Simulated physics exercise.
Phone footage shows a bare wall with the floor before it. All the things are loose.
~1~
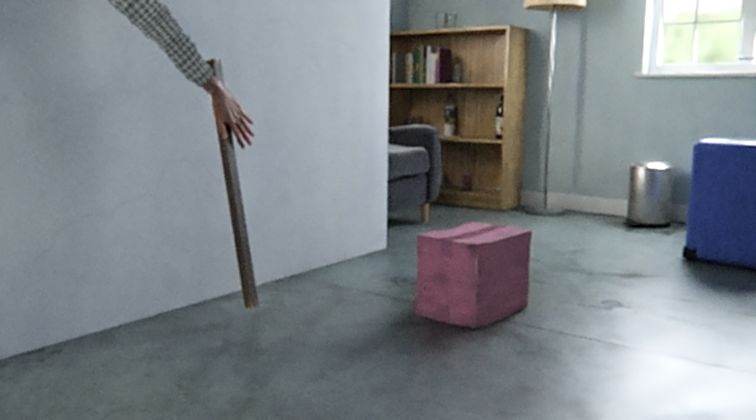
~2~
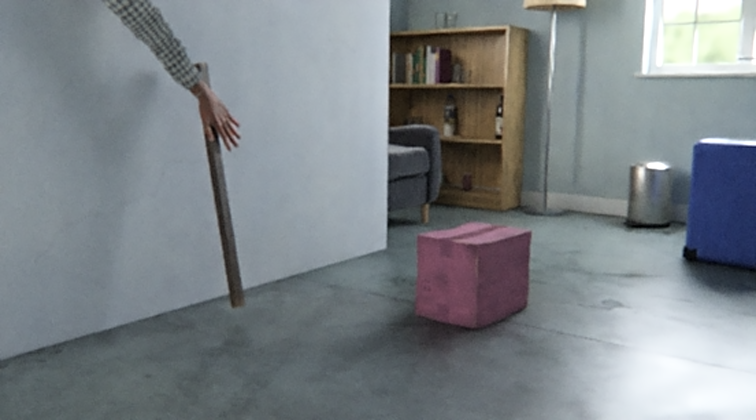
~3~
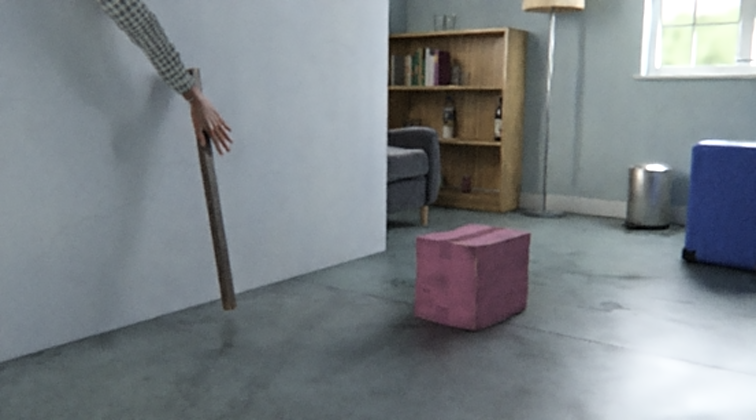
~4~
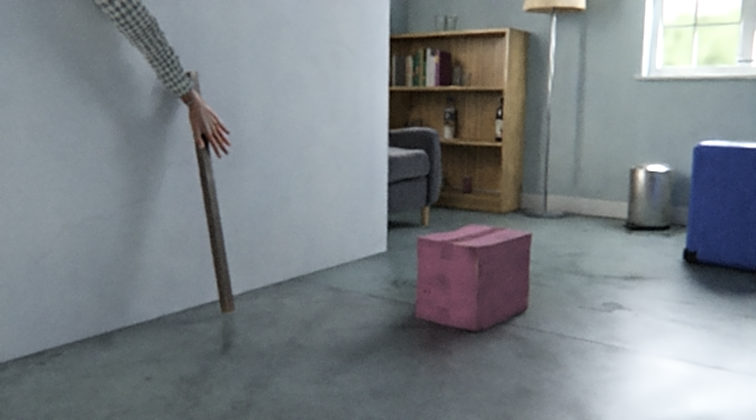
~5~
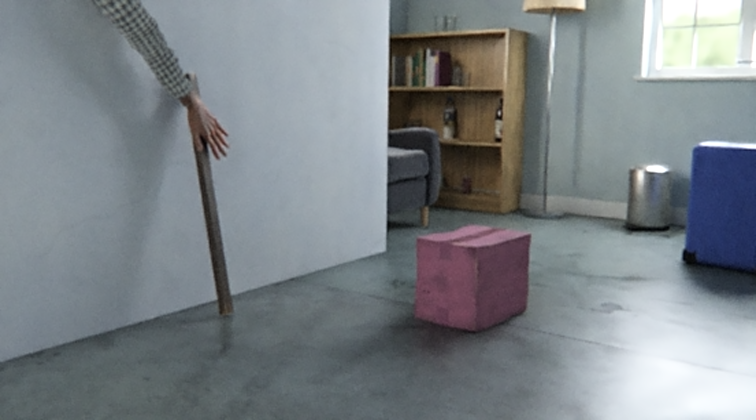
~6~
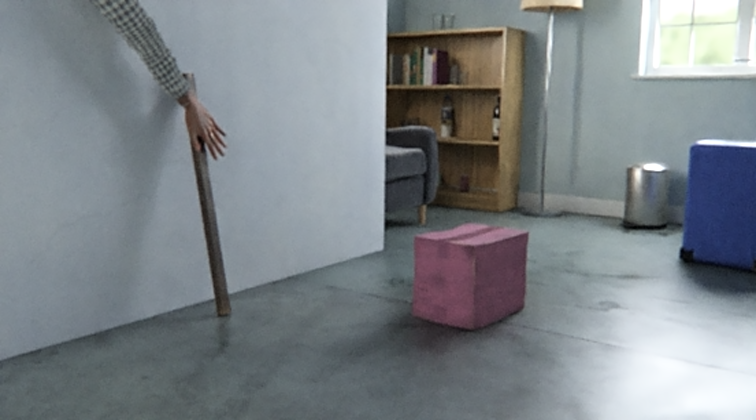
Black pole moving left in a hand and being leant against a bare wall, still held, beside a motionless pink box.
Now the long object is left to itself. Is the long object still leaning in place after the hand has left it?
Yes, it holds.
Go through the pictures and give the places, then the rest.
In the first frame, on its way; black pole (233, 184); pink box (474, 272).
In the second frame, on its way; black pole (219, 186); pink box (474, 272).
In the third frame, on its way; black pole (211, 190); pink box (473, 274).
In the fourth frame, on its way; black pole (210, 193); pink box (474, 275).
In the fifth frame, leant on the wall, still held; black pole (208, 195); pink box (473, 275).
In the sixth frame, leant on the wall, still held; black pole (206, 195); pink box (471, 273).
Then, 0.20 s later than the last frame, all is still.
Then, 0.50 s later than the last frame, black pole resting near (206, 195).
When it is over, both as before. End places, in pixels of the last picture, black pole near (206, 195). The pole remains leaning.
